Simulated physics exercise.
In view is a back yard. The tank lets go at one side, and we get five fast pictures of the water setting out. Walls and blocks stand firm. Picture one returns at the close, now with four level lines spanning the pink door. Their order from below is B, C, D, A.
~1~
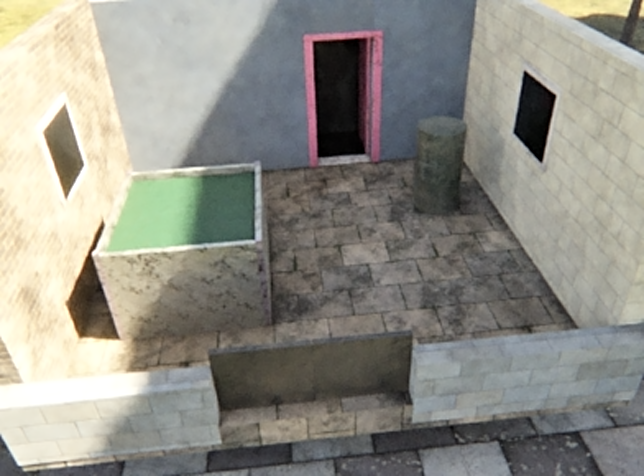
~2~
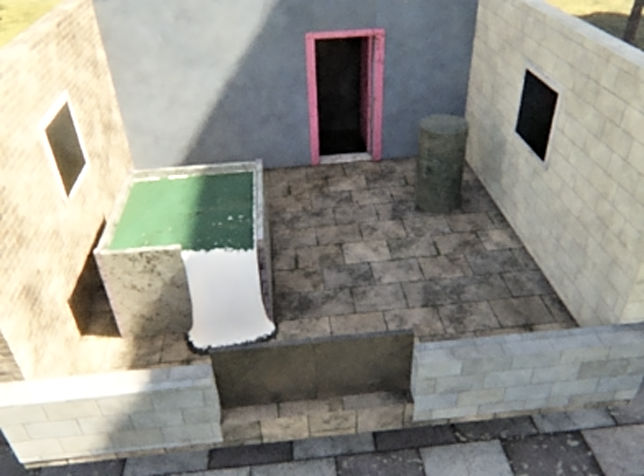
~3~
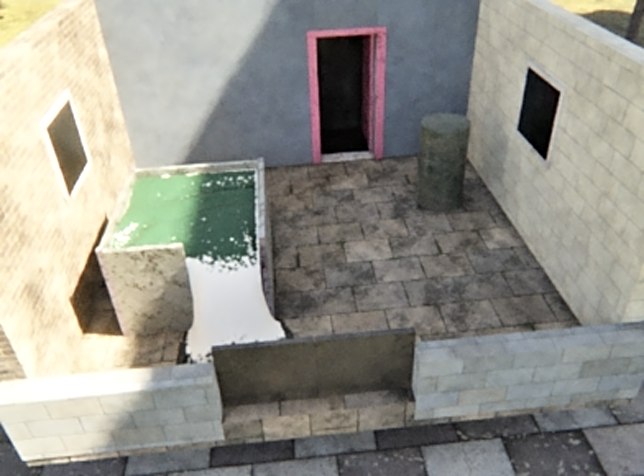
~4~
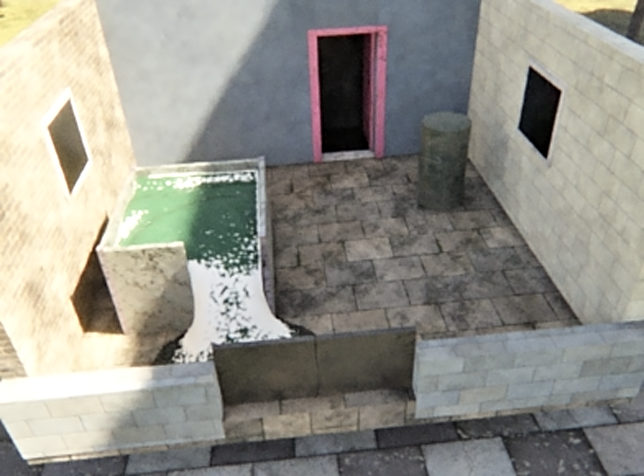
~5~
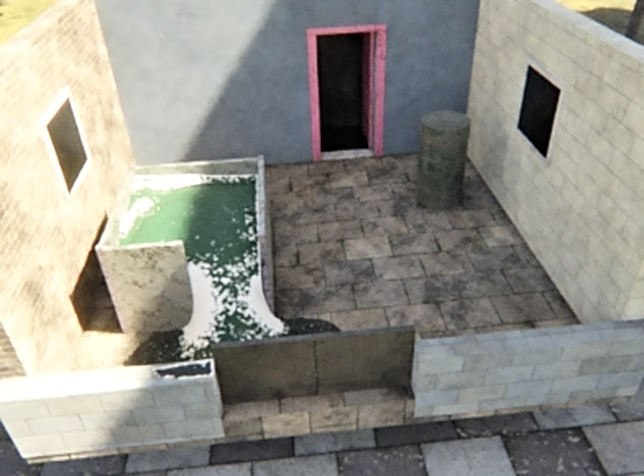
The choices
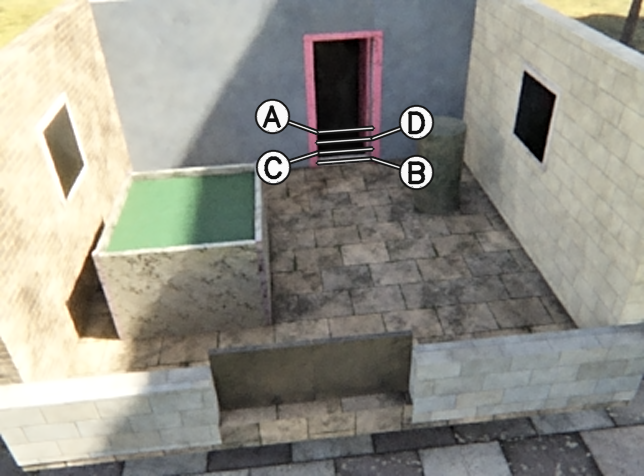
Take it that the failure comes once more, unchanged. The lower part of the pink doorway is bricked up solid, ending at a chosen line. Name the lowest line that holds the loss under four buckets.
C will do.
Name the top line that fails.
That would be B.
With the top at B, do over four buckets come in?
Yes.
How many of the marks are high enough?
Three of them.
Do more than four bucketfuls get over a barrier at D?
No.
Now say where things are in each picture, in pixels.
In the first picture, water in the tank at rest, its middle at (188, 210); foot of the pink doorway at (345, 164); shut gate at (312, 351).
In the second picture, front seen at (194, 341), 1 % of the ground wet.
In the third picture, front seen at (197, 318), 3 % of the ground wet.
In the fourth picture, front seen at (268, 309), 6 % of the ground wet.
In the fifth picture, front seen at (156, 342), 9 % of the ground wet.
On the marked copy, A at (344, 130); B at (345, 160); C at (345, 150); D at (344, 140); from the bottom up B, C, D, A.
With A, nothing gets over.
With B, about 13 bucketfuls get in.
With C, nothing gets over.
With D, nothing gets over.
